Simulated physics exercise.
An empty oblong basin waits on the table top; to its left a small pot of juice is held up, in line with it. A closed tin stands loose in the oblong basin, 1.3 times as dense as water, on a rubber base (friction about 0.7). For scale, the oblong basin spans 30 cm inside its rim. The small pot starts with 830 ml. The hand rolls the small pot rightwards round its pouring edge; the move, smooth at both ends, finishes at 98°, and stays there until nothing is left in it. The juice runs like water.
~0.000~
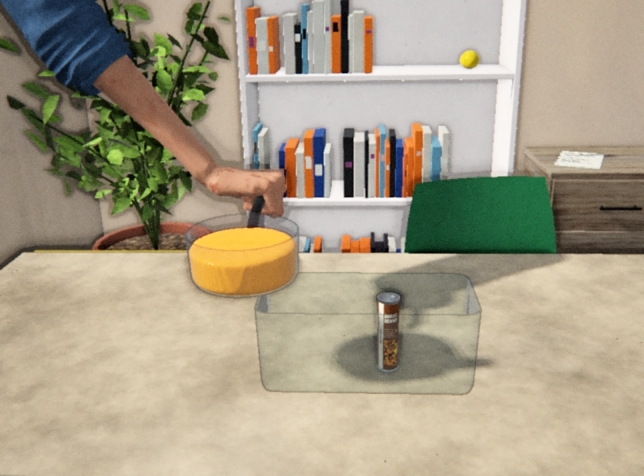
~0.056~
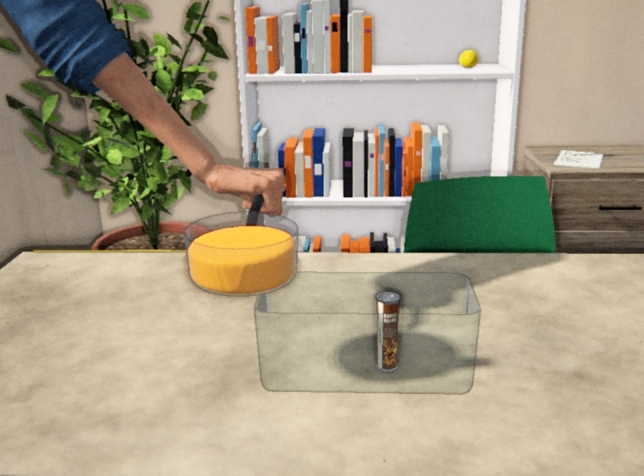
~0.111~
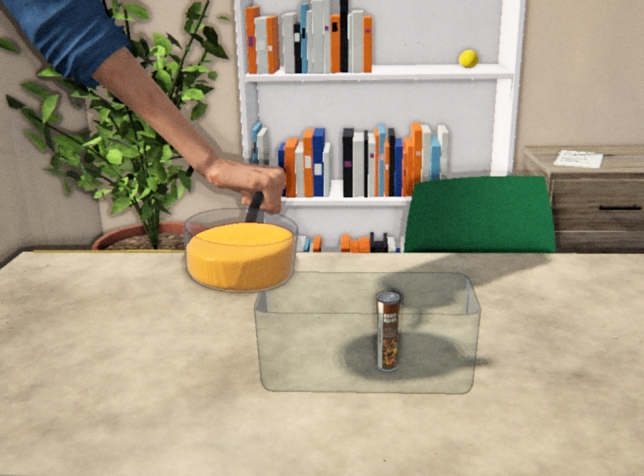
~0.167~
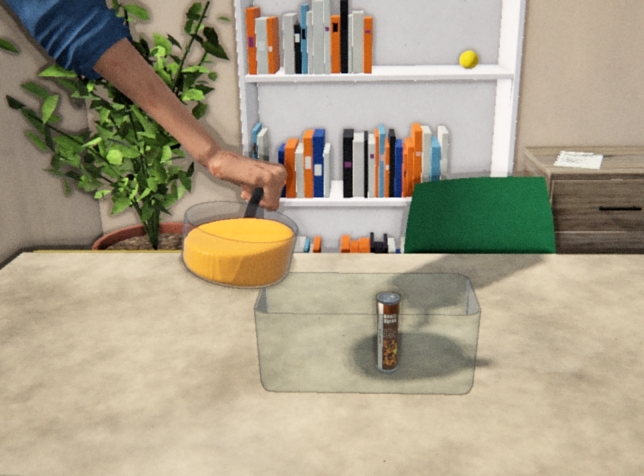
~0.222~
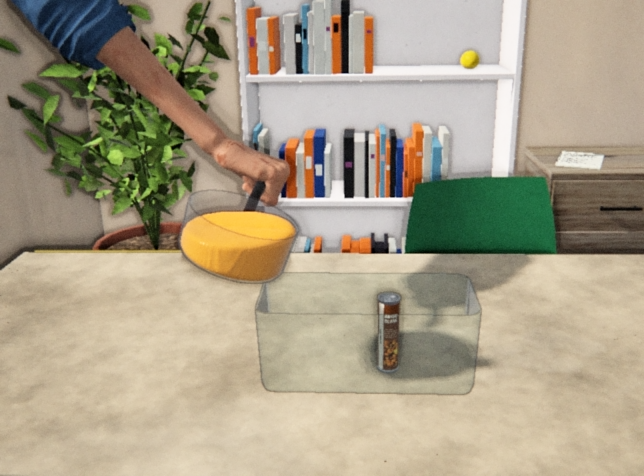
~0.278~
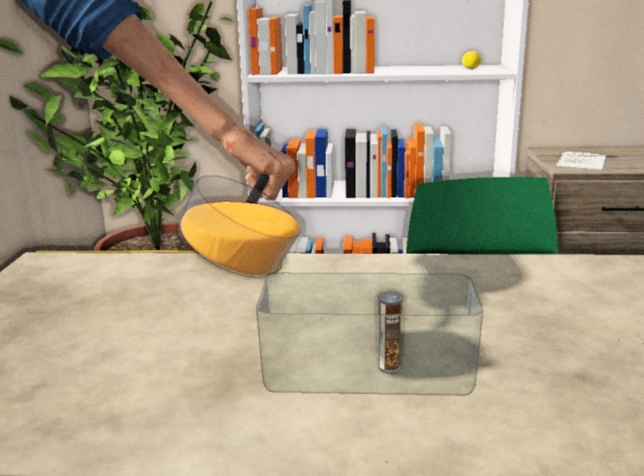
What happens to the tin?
The tin goes over.
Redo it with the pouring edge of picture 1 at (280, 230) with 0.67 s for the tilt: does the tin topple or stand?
Then it goes over.
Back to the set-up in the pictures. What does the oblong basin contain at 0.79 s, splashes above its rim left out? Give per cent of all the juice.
Some 82 per cent.
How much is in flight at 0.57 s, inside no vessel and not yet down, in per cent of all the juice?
About 48 per cent.
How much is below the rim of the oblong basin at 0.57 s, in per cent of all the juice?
Near 12 in a hundred.
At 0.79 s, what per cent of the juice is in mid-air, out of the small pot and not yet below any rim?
About 10 per cent.
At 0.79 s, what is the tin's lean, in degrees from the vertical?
About 30°.
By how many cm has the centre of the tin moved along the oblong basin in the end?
About 6.0 cm.
By 0.57 s the tilt is 84° and 40 per cent is still to pour; the tin stands where it began.
By 0.79 s the tilt is 98° and 7 per cent is still to pour; the tin leans 28°.
By 1.01 s the tilt is 98° and 1 per cent is still to pour; the tin lies on its side.
By 1.26 s the tilt is 98° and 0 per cent is still to pour; the tin lies on its side.
At rest the tin lies on its side.
